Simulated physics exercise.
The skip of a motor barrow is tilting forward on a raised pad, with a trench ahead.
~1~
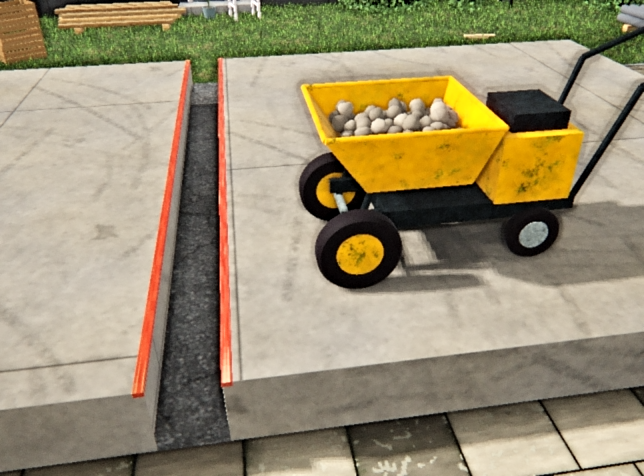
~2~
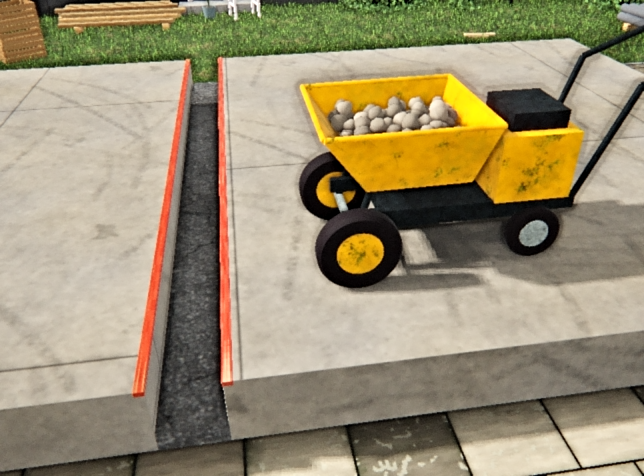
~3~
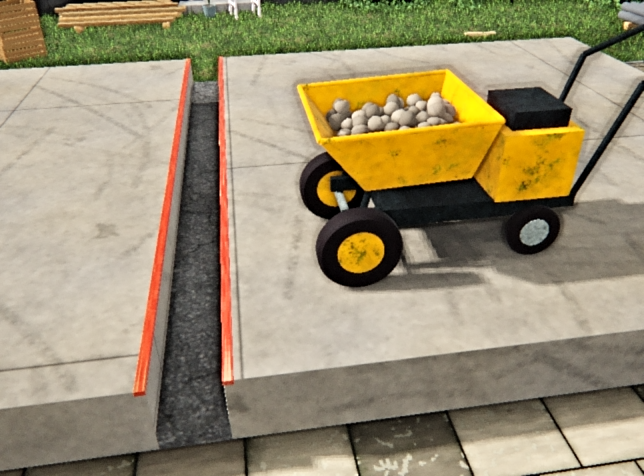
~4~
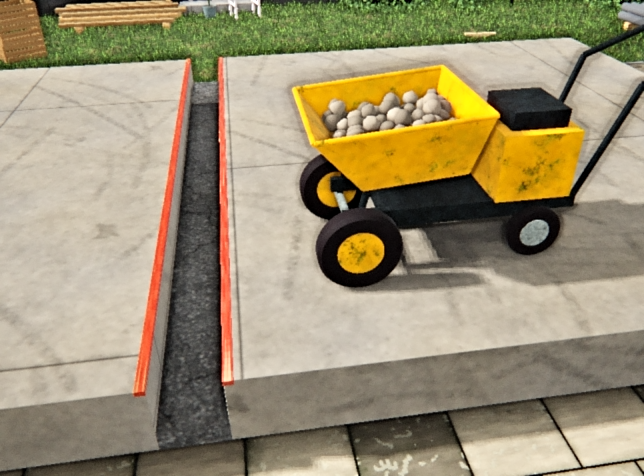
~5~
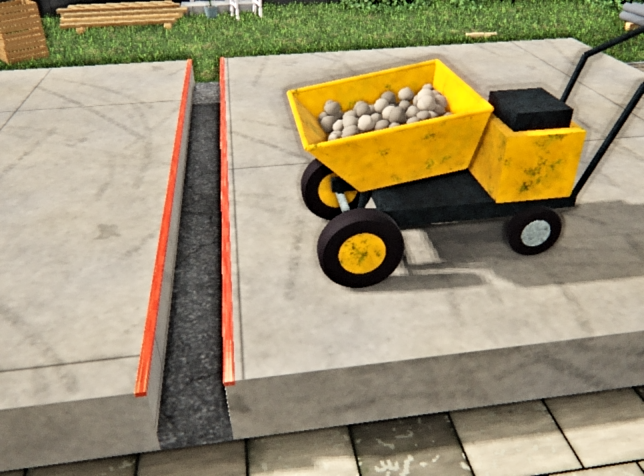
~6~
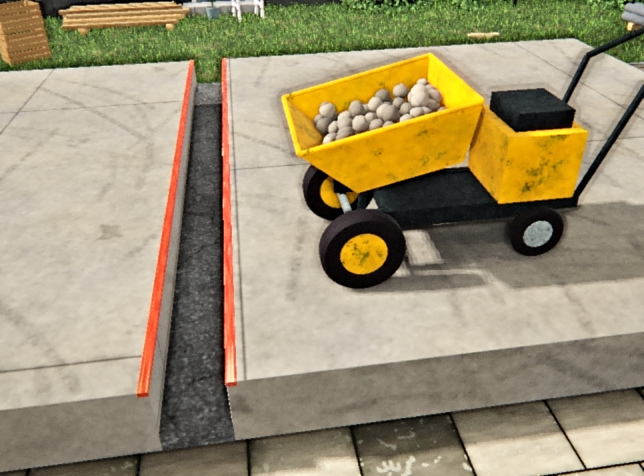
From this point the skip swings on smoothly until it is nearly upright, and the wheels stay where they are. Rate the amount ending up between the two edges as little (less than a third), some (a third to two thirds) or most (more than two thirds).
Most.
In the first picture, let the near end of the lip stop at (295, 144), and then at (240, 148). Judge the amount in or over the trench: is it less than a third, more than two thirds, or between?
First: Beyond two thirds. Second: Below one third.
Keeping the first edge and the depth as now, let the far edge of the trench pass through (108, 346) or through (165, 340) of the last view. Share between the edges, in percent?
About 100 %, then 90 %.
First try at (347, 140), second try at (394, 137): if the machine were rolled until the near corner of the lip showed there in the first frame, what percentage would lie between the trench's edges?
The first gives close to 90 per cent and the second 40 per cent.
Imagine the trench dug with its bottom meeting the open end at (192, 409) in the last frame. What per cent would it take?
About 90 percent.
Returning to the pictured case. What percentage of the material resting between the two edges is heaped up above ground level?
I'd estimate around 0 %.
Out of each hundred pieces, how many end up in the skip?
Roughly 0 per cent.
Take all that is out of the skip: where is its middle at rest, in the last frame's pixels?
Last view, centre at rest - approx. (200, 289).
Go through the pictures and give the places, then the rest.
In the first frame, lip of the skip at (325, 142), level; top of the load at (403, 123), river pebbles; first edge of the trench at (226, 333); far edge at (145, 342), the trench under half as wide as the skip, and about as deep as wide.
In the second frame, lip of the skip at (324, 142), level; top of the load at (403, 121).
In the third frame, lip of the skip at (321, 142), tipped barely; top of the load at (401, 119).
In the fourth frame, lip of the skip at (314, 145), tipped barely; top of the load at (410, 111).
In the fifth frame, lip of the skip at (308, 149), tipped a little; top of the load at (413, 117).
In the sixth frame, lip of the skip at (300, 155), tipped a little; top of the load at (407, 114); first edge of the trench at (230, 332); far edge at (150, 341).
Soon after the last picture, skip tipped well over; all in the skip.
A little later, skip tipped steeply; nearly all in the skip; a stray few in or heaped over the trench; a small part falling.
Later still, skip tipped right over; about a quarter in the skip; a stray few short of the trench; most in or heaped over the trench; a stray few beyond it.
By the end, skip tipped right over; nearly all in or heaped over the trench; a stray few beyond it.
